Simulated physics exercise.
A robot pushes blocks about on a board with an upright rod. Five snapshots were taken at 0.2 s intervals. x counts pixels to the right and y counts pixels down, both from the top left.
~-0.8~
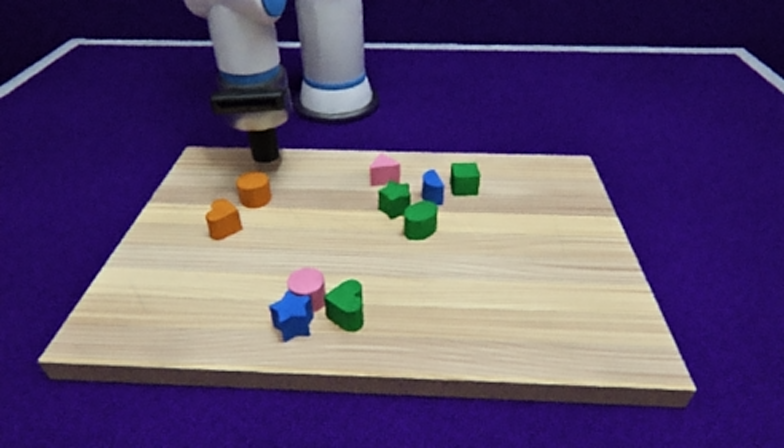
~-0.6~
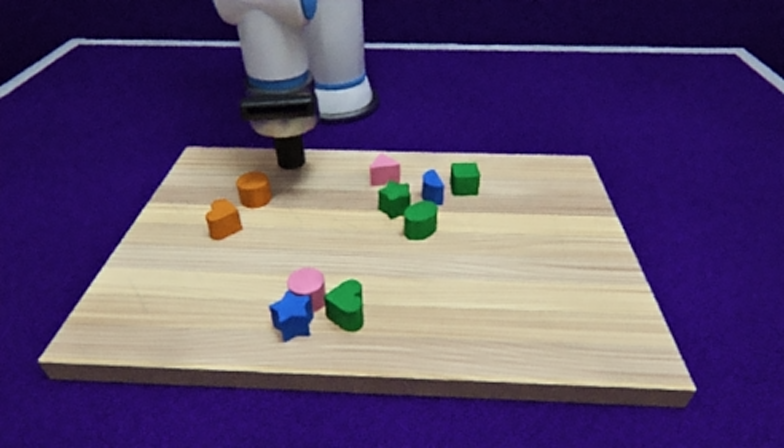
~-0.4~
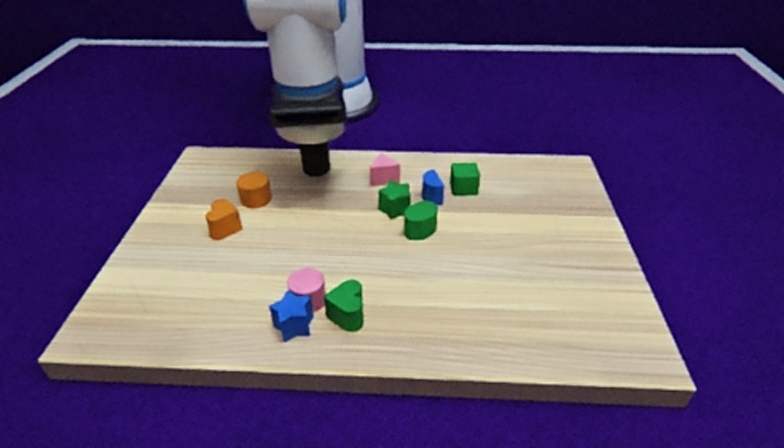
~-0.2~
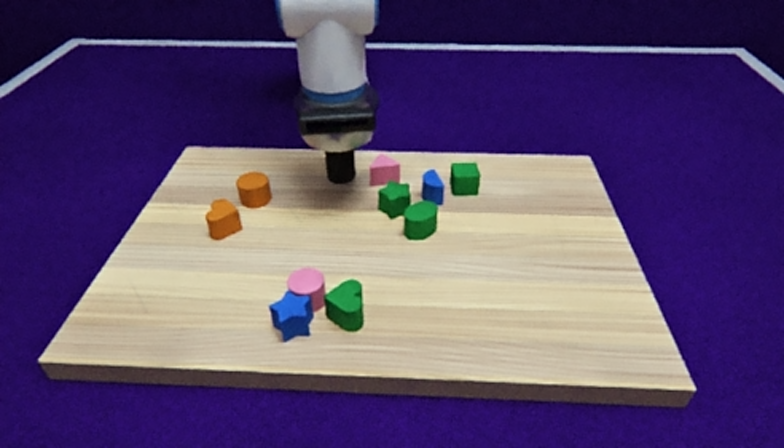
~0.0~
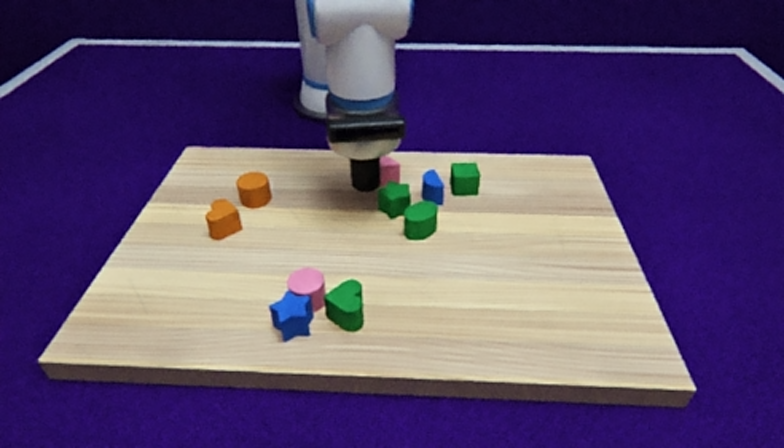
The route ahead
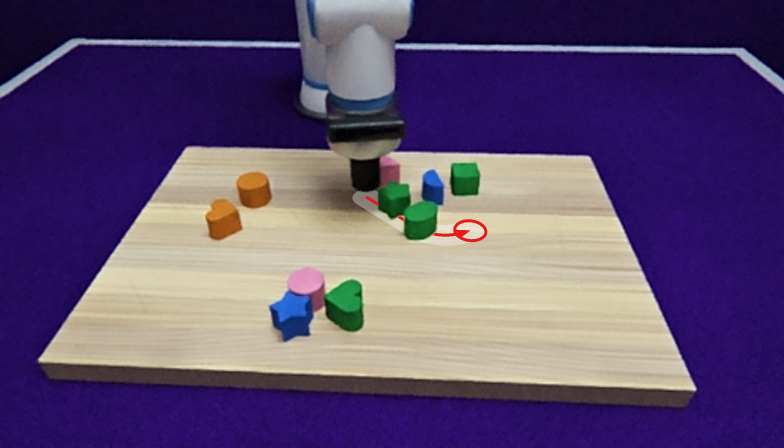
On a light wooden board scattered with small coloured blocks, a robot arm moves its dark upright rod steadily rightward from near the orange blocks to beside the pink triangular and green star-shaped blocks, while every block stays still.
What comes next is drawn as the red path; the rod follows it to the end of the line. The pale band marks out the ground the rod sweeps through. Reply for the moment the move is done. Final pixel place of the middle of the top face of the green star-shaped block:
Roughly at (495, 226).
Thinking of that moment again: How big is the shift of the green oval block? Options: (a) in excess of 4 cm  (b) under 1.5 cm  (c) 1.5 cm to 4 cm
That would be a.
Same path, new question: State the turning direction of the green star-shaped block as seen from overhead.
It turns clockwise.
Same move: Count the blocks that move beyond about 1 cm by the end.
It will shift two blocks.
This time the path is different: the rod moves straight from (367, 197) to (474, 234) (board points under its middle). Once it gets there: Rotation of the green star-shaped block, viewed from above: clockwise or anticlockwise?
Viewed from above: Clockwise.
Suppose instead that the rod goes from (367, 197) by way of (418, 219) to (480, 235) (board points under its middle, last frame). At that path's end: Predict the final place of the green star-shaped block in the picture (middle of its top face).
Its top middle: (511, 225).
The drawn path runs from (367, 197) via (396, 215) and (429, 233), ending at (470, 230).
The first path, step by step. One third of the way, rod at (396, 201); green star-shaped block at (422, 202); green oval block at (436, 218).
Two thirds of the way, rod at (429, 219); green star-shaped block at (458, 220); green oval block at (474, 237).
At the end, rod at (472, 216); pink triangular block not moved; green star-shaped block at (495, 226), turned 25° clockwise; green oval block at (495, 246), turned 25° clockwise.
